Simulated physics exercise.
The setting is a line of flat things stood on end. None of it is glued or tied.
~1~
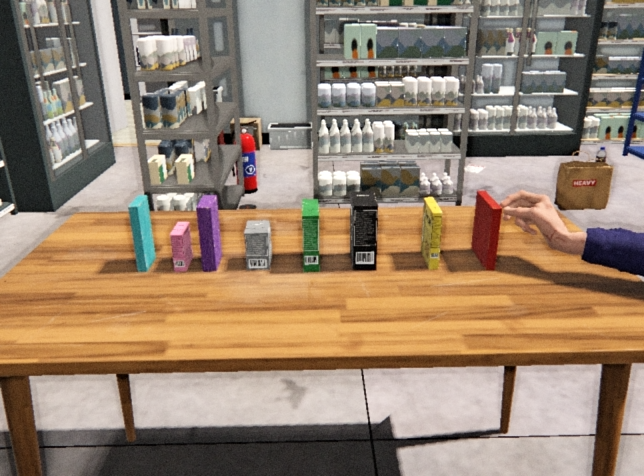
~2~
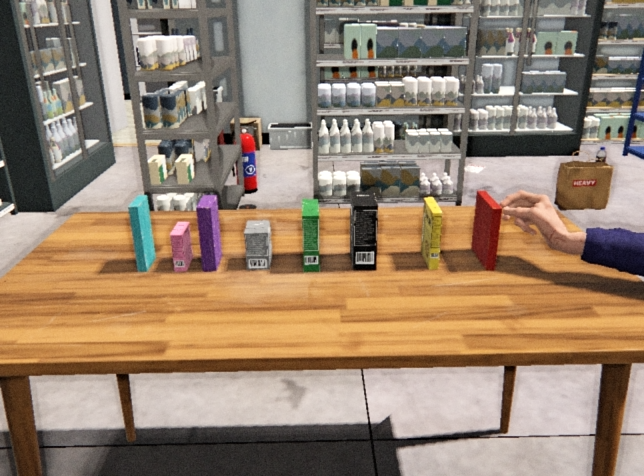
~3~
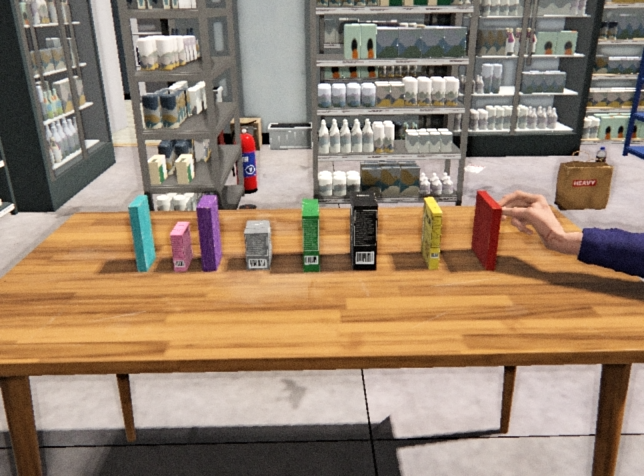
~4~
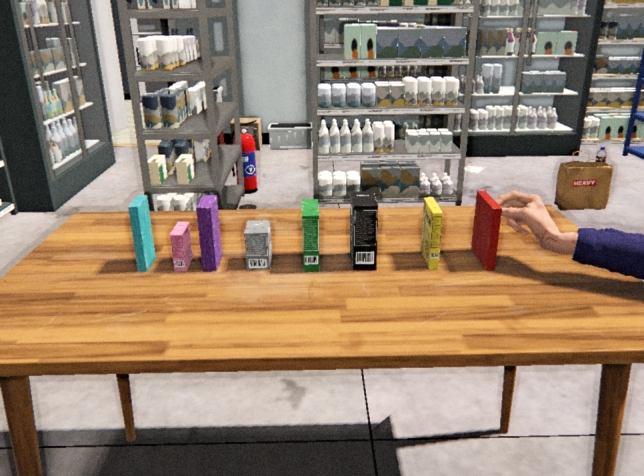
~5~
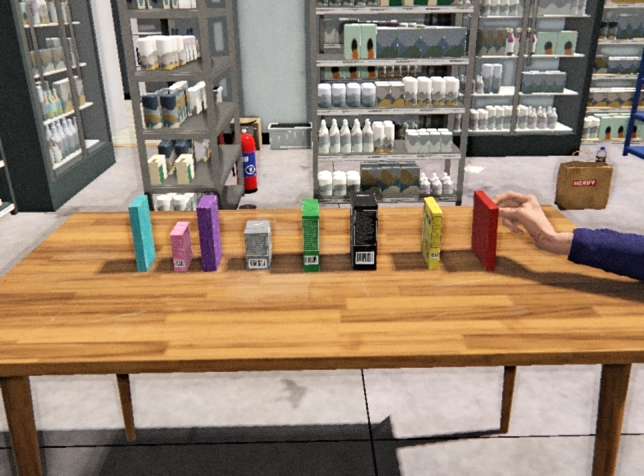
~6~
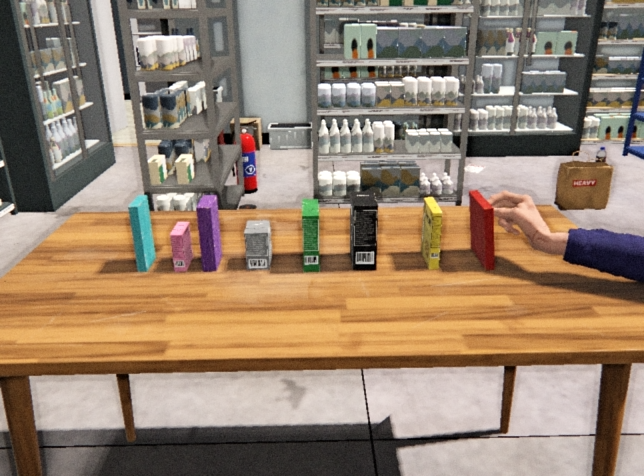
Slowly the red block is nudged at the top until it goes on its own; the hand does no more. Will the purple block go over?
No, it stays on its end.
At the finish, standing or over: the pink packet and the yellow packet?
Result - pink packet up, yellow packet down.
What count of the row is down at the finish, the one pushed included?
Total count - 2.
Then, 0.30 s on from there, red block 52° over; yellow packet turned 10° from how it was put.
Then, 0.40 s on from there, red block 79° over; yellow packet turned 58° from how it was put.
Then, 0.50 s on from there, red block 81° over; yellow packet on its side; black packet shifted a little.
In the end, toppled on the table, yellow packet; the other 5 unmoved. At the end, from the last picture's camera, purple block near (210, 233).
